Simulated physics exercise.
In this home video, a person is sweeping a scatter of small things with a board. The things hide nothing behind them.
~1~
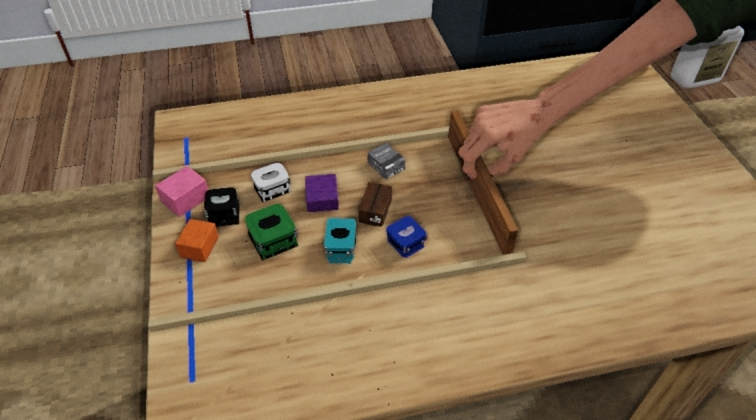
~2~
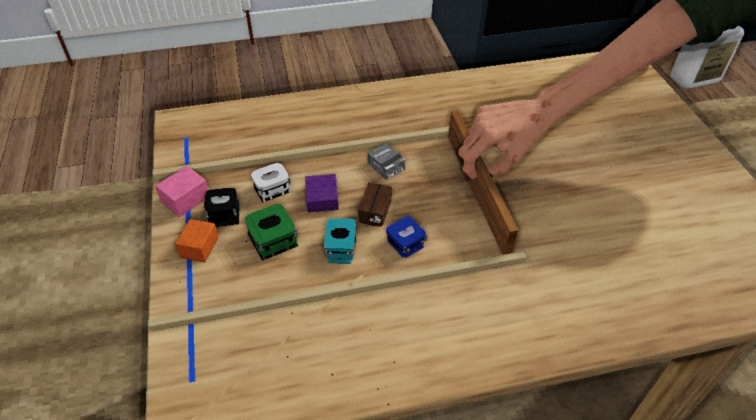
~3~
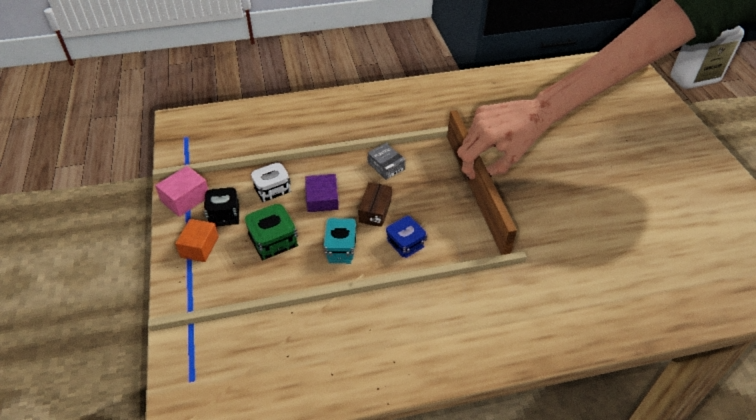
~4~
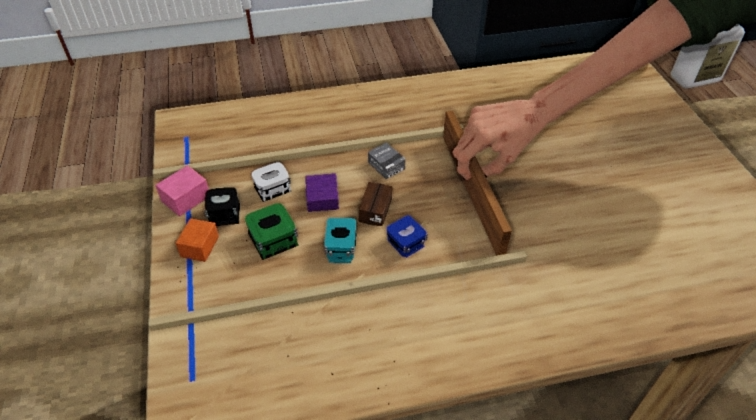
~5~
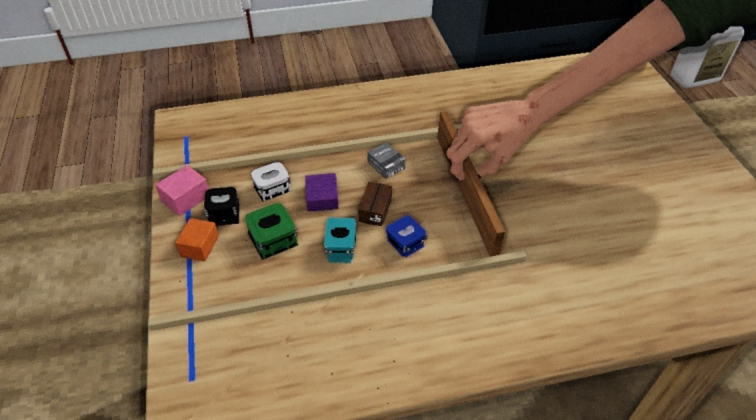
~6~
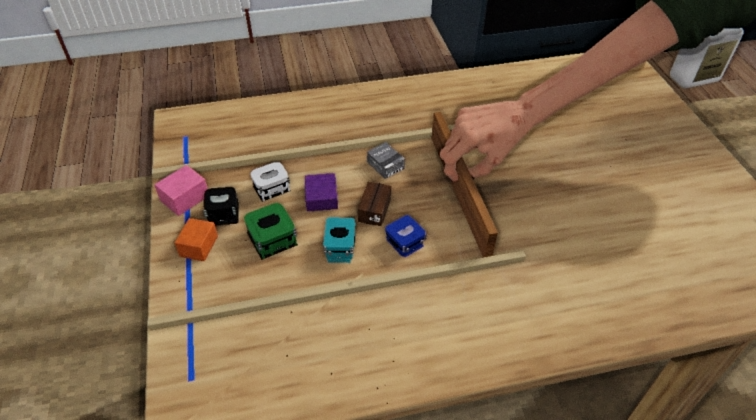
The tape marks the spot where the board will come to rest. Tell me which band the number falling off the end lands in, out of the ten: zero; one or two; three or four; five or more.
Most likely a good five or more will slide off.
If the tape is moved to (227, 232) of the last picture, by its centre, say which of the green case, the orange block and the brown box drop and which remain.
First the green case, which stays on top, then the orange block, which leaves the top, and the brown box, which stays on top.
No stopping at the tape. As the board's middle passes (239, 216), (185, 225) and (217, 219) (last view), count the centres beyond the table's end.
First 1, next 6, last 4.
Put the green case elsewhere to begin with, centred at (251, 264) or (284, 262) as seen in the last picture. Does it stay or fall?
In turn it goes down, then goes down.
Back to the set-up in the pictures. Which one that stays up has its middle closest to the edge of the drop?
That'd be the purple block, foremost of the lot.
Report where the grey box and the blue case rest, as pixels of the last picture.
Near (172, 182) and (172, 276).
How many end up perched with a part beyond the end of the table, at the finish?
The total comes out at 1.
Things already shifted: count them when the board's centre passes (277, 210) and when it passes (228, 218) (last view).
The first number is 9, the next one 10.
Soon after, none off yet; pink block at rest near (182, 190); orange block at rest near (197, 239); black case at rest near (222, 206).
After that, none off yet; pink block at rest near (182, 190); orange block displaced about its own width near (168, 240); black case displaced about its own width near (202, 210).
In the end, the number that fall off is five or more; gone, turquoise case, white case, green case, black case, orange block and pink block.
